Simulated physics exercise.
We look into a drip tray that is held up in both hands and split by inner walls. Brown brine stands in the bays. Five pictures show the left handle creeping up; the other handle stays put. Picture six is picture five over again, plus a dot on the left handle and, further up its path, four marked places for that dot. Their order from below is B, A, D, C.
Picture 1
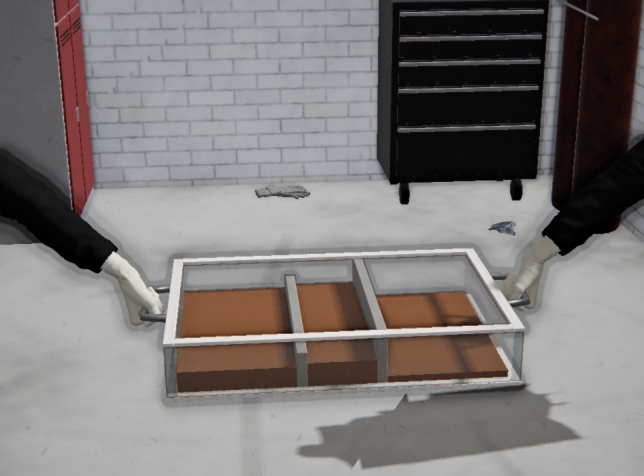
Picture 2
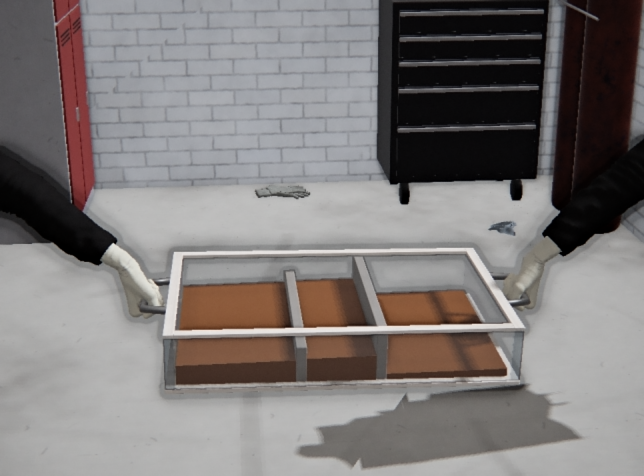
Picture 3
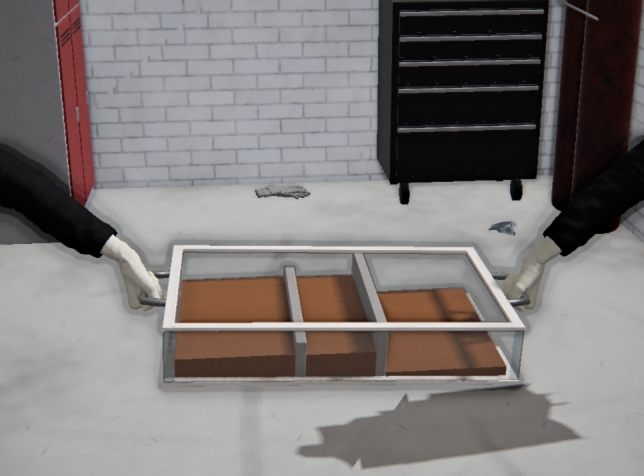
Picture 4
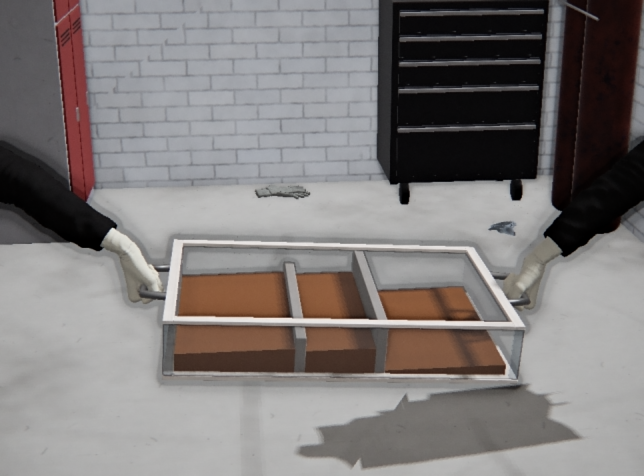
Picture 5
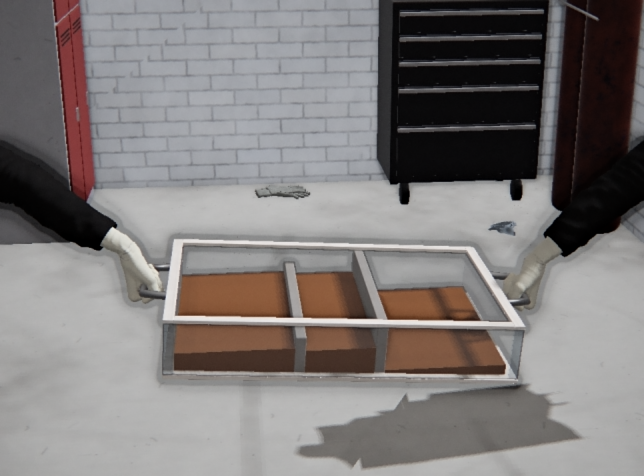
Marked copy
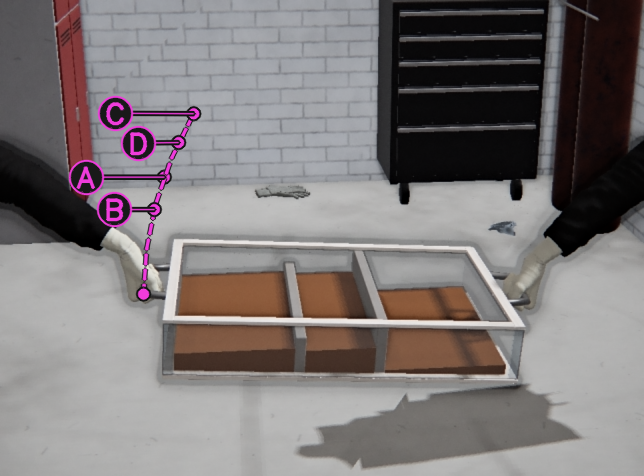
The video shows two hands holding a clear, white-rimmed tray with brown contents in three bays, above a pale floor near a brick wall; the left hand raises its side slightly, tilting the tray gently down to the right.
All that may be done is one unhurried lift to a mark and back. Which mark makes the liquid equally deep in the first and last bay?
D beats the others.
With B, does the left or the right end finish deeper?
The left end bay.
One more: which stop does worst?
Here it is stop B.
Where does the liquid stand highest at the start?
The middle bay.
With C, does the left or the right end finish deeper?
The right end bay.
On the marked copy, A at (164, 177); B at (154, 209); C at (193, 113); D at (178, 142).
With A, the left end bay stands much deeper than the other; nothing spills.
With B, the left end bay stands much deeper than the other; nothing spills.
With C, the right end bay stands a little deeper than the other; nothing spills.
With D, the two end bays stand about equally deep; nothing spills.
